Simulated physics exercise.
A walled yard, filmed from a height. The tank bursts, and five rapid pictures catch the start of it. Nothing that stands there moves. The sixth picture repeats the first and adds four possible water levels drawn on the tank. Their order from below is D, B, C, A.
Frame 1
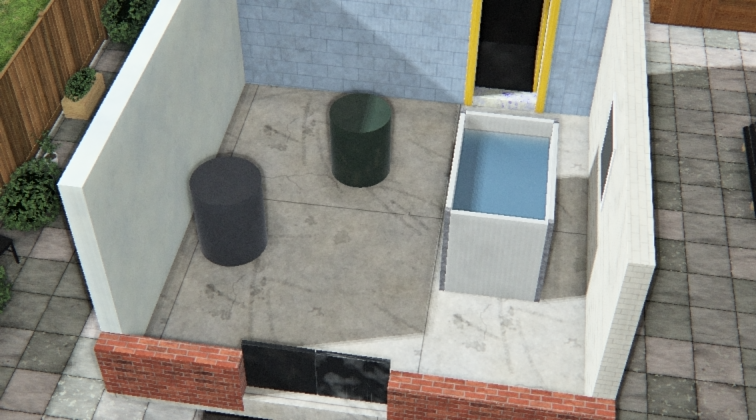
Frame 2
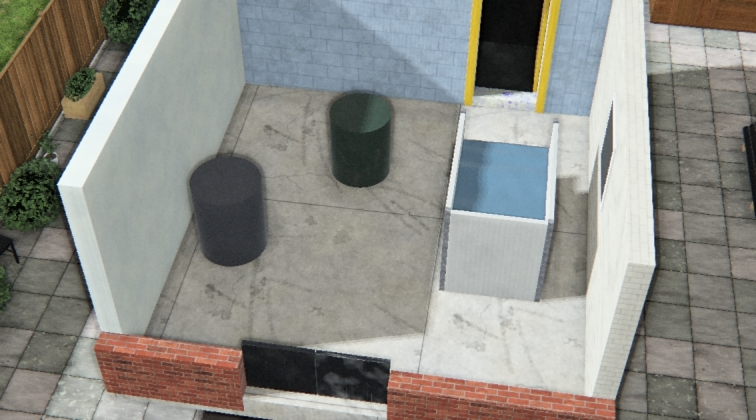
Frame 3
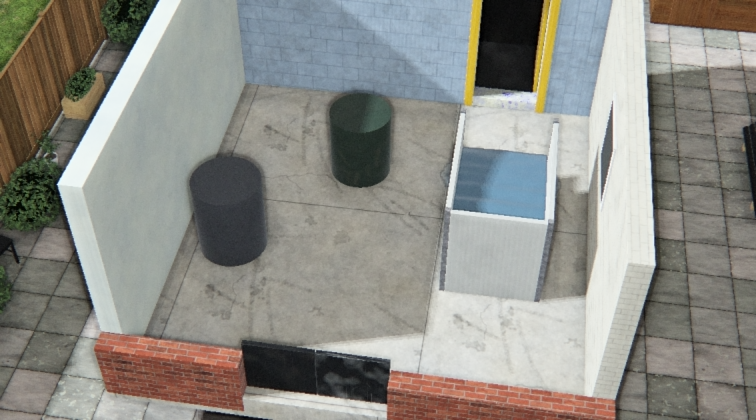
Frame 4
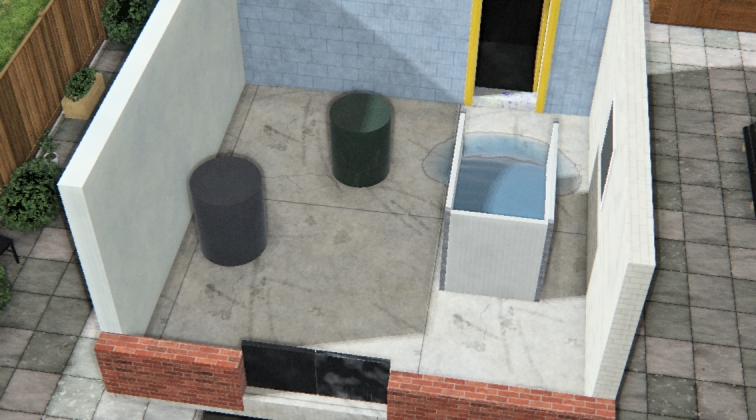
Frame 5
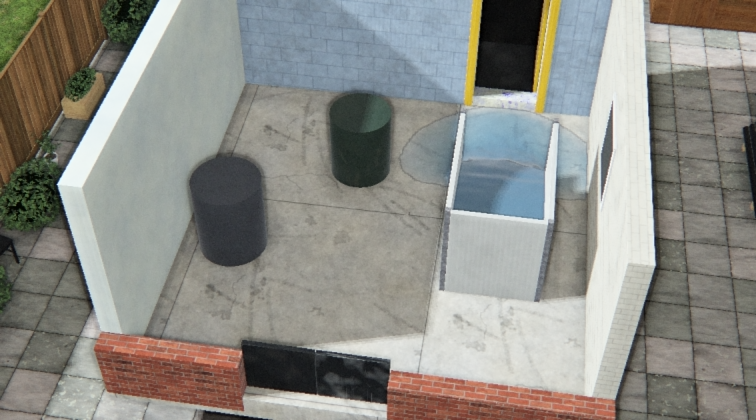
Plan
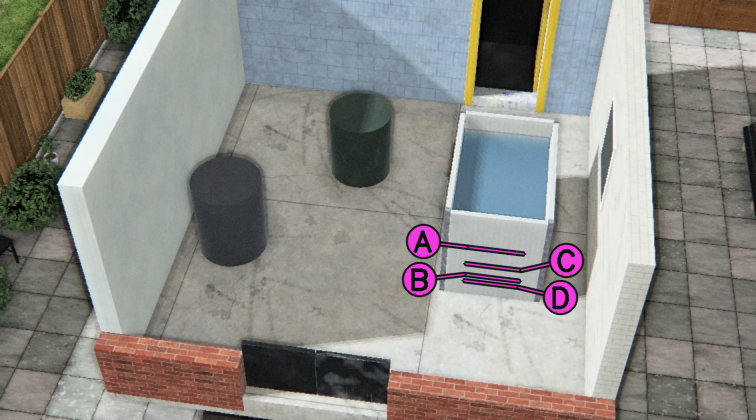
Water sits in a pale tank in a walled yard with a dark green and a dark grey cylinder; the tank's far side opens, and the water spreads in a thin, widening sheet across the floor near the yellow doorway.
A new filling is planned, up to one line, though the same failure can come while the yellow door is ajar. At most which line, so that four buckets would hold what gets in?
Go for B.
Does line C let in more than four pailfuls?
Yes, that goes wrong.
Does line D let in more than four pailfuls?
No.
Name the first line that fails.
C.
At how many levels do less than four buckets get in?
Two.
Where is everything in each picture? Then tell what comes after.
Water in the tank at rest, its middle at (503, 179); foot of the yellow doorway at (503, 108); shut gate at (316, 357), in the first frame.
Water covers 1 % of the ground, its front hidden from here, in the second frame.
Water covers 4 % of the ground, its front hidden from here, in the third frame.
Front seen at (444, 149), 8 % of the ground wet, in the fourth frame.
Front seen at (429, 133), 15 % of the ground wet, in the fifth frame.
On the marked copy, A at (495, 250); B at (491, 277); C at (493, 267); D at (491, 283); from the bottom up D, B, C, A.
Choosing A, dozens of bucketfuls pour in.
Choosing B, a splash gets over, under a bucket.
Choosing C, about 9 bucketfuls get in.
Choosing D, nothing gets over.
